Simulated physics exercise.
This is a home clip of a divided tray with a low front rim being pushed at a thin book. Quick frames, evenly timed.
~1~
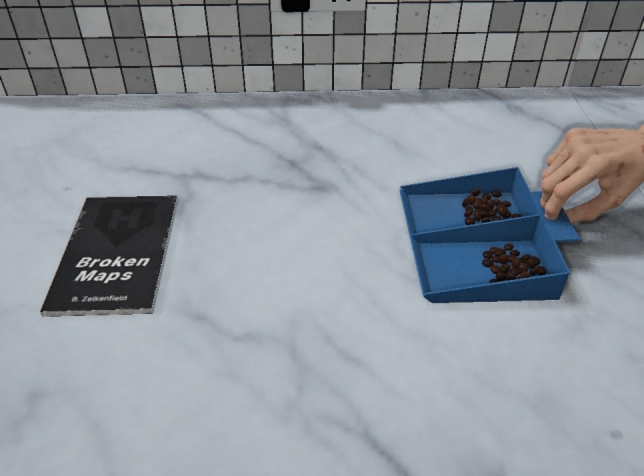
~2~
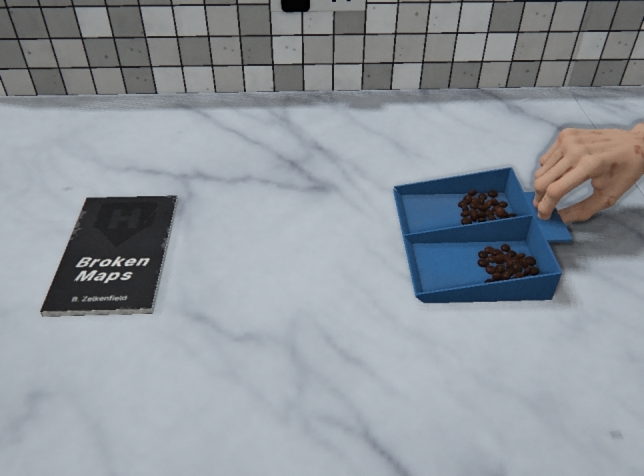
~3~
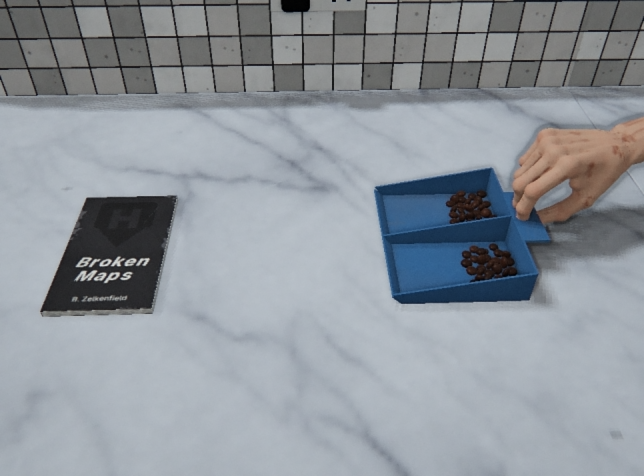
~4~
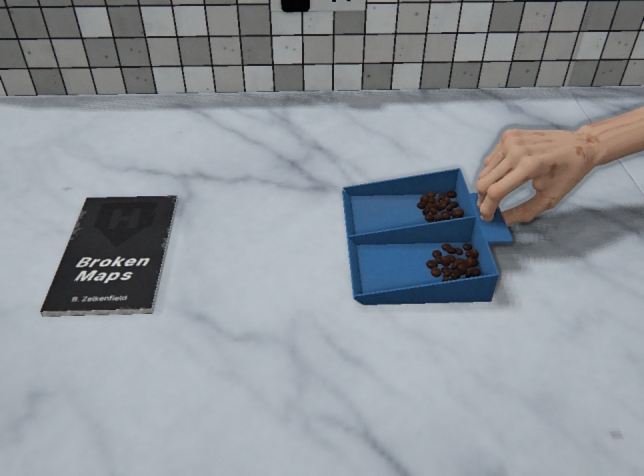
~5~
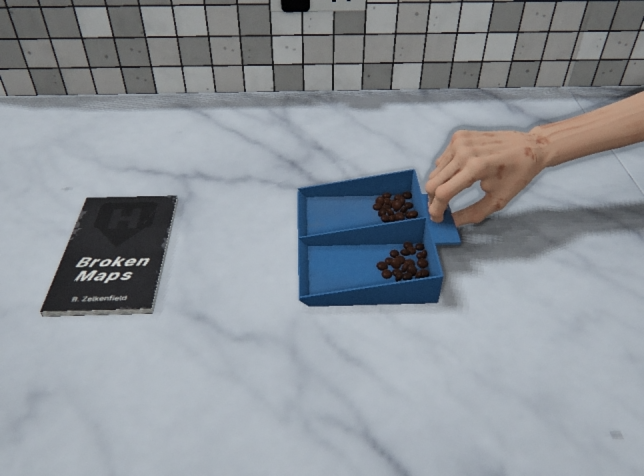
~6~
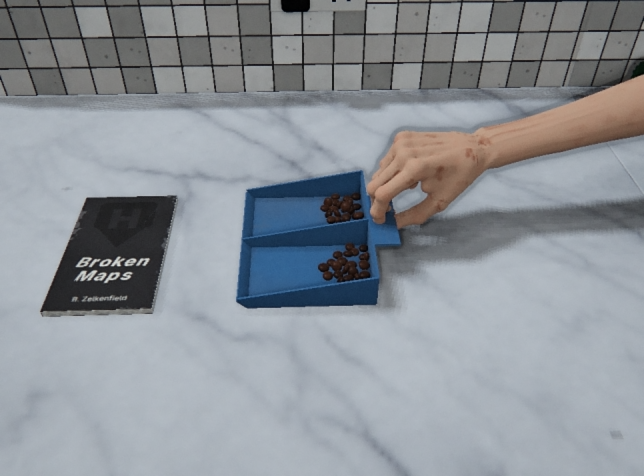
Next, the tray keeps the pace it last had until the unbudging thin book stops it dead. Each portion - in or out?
Nearer portion: Some out; farther portion: Some out.
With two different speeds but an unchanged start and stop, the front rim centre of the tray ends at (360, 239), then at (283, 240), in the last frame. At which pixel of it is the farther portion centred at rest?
The middle settles at (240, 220) the first time and at (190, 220) the second time.
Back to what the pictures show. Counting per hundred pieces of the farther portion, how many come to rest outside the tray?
I'd put it at around 20 in a hundred.
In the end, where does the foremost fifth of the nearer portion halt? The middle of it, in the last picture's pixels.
(92, 282).
Then, 0.04 s past the last view, tray still sliding, front rim near (205, 242); nearer portion all inside; farther portion all inside.
Then, 0.19 s past the last view, tray stopped at the thin book; nearer portion a small part out of the tray; farther portion a small part out of the tray.
Then, 0.40 s past the last view, tray stopped at the thin book; nearer portion about a quarter out of the tray; farther portion about a quarter out of the tray.
Finally, tray stopped at the thin book; nearer portion about a quarter out of the tray; farther portion about a quarter out of the tray.
